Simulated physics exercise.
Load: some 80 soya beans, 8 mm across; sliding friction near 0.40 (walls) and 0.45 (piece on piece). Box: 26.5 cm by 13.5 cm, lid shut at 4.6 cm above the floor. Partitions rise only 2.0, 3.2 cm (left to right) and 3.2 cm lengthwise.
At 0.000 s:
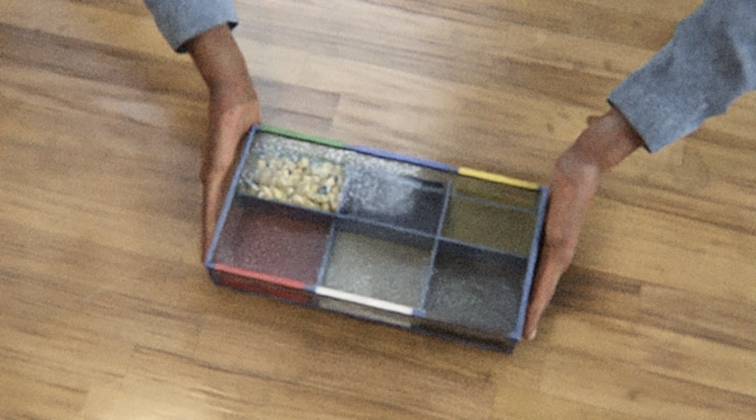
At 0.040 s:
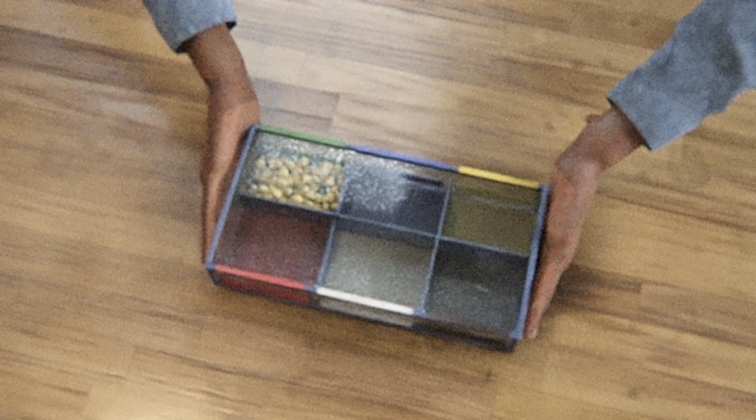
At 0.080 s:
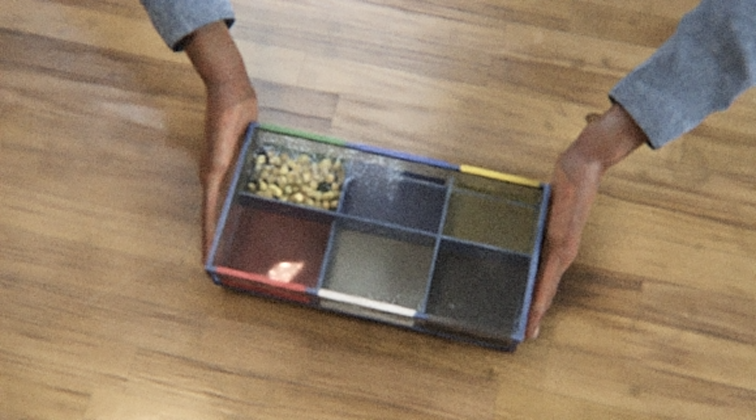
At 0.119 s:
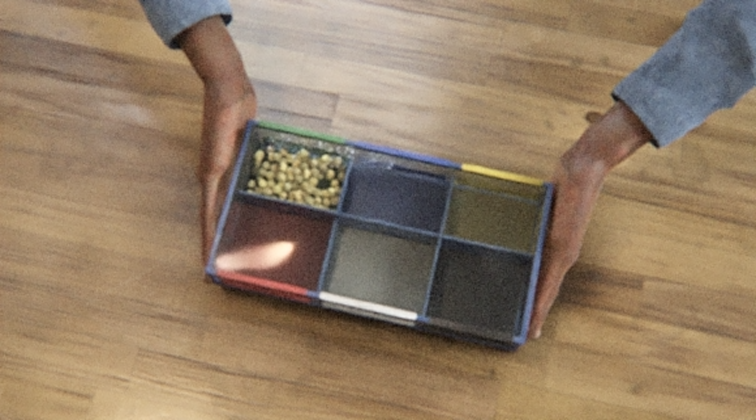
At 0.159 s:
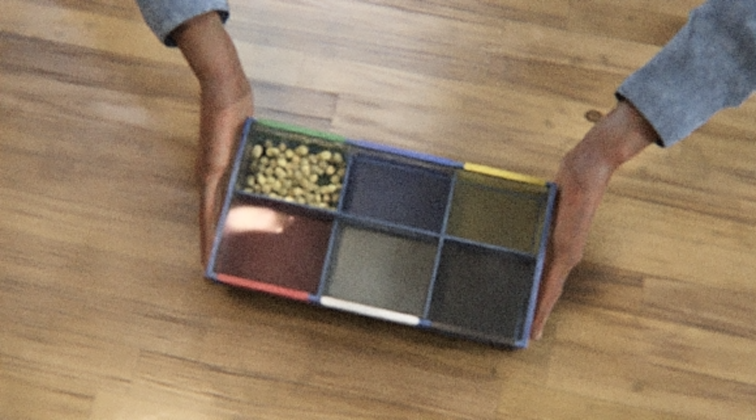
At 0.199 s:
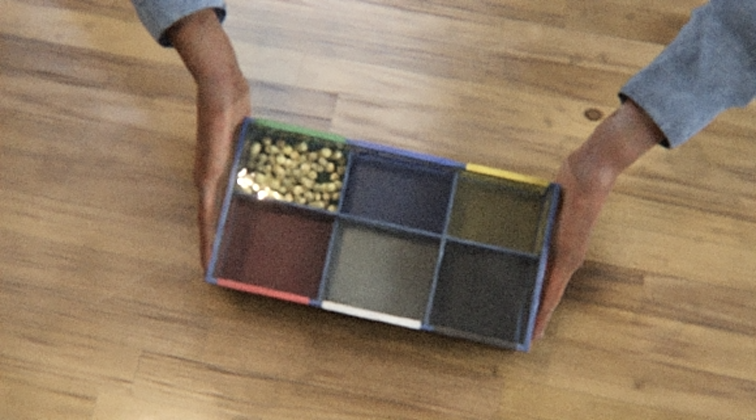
Two hands holding a lidded six-compartment box of soya beans above a wooden floor, gradually tilting it, beans staying in the green-marked corner.
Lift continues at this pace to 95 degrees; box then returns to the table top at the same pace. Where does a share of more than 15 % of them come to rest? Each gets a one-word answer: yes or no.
My answers are red yes, blue no, green yes, yellow no, white yes, black no.
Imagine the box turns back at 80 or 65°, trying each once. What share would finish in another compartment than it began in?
Close to 30 in a hundred first, and 5 in a hundred second.
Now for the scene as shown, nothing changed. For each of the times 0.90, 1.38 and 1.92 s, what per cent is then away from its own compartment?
10, 75, 75.
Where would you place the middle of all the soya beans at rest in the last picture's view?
At about (348, 295).
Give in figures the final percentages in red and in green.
In the red compartment 20 percent, in the green 25 percent.
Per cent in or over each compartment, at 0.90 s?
Red 5; blue 0; green 90; yellow 0; white 5; black 0.
Then, at 0.90 s, tilt 95 degrees; red 5 %, green 90 %, white 5 %.
Then, at 1.38 s, tilt 41 degrees; red 20 %, blue 5 %, green 25 %, white 50 %.
After 1.92 s, tilt 0 degrees; red 20 %, blue 5 %, green 25 %, white 50 %.
By 2.4 s all is still; red 20 %, blue 5 %, green 25 %, yellow 0 %, white 50 %, black 0 %.
